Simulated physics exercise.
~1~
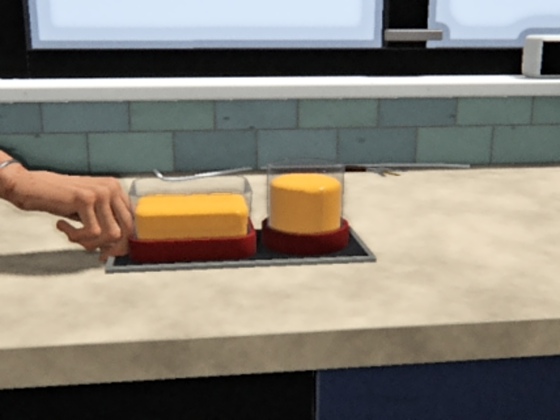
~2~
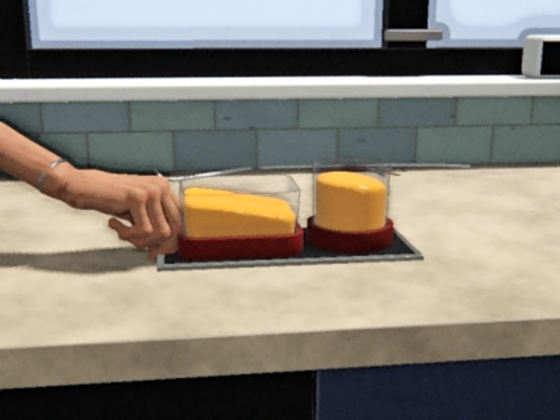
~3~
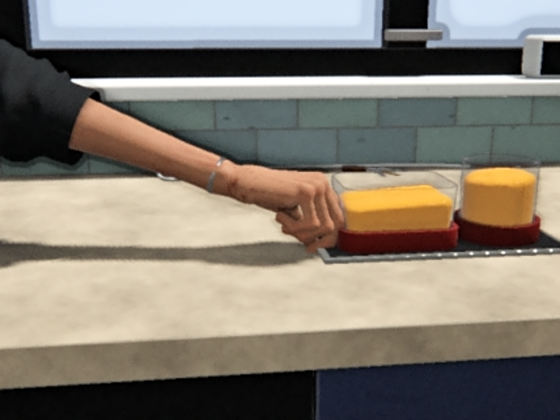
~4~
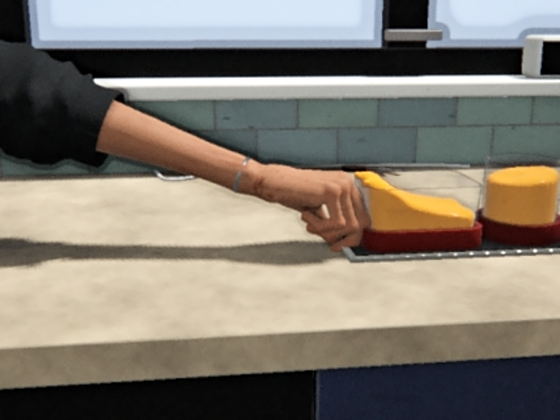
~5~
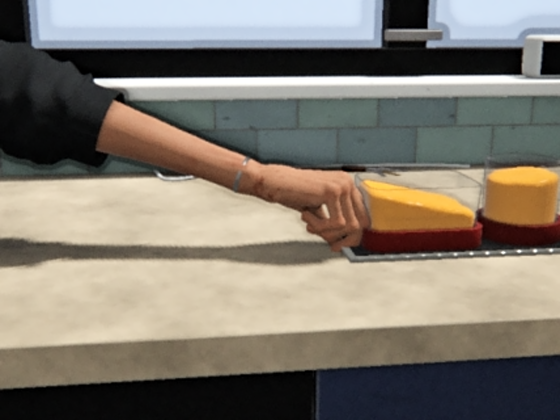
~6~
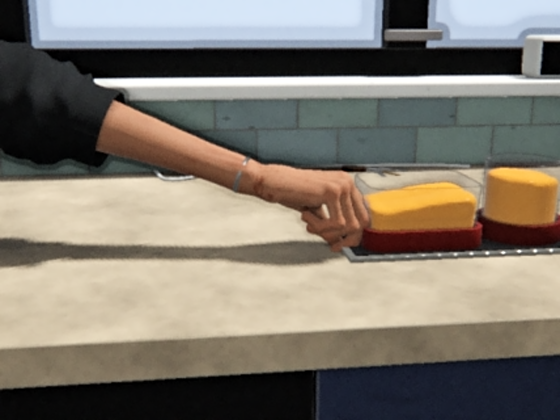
On a pale countertop before a tiled wall, a hand pushes a tray holding an oblong tub and a mug of orange juice to the right, then stops, and the juice in the tub surges up its left side, spilling a little, and rocks while the tray stays still.
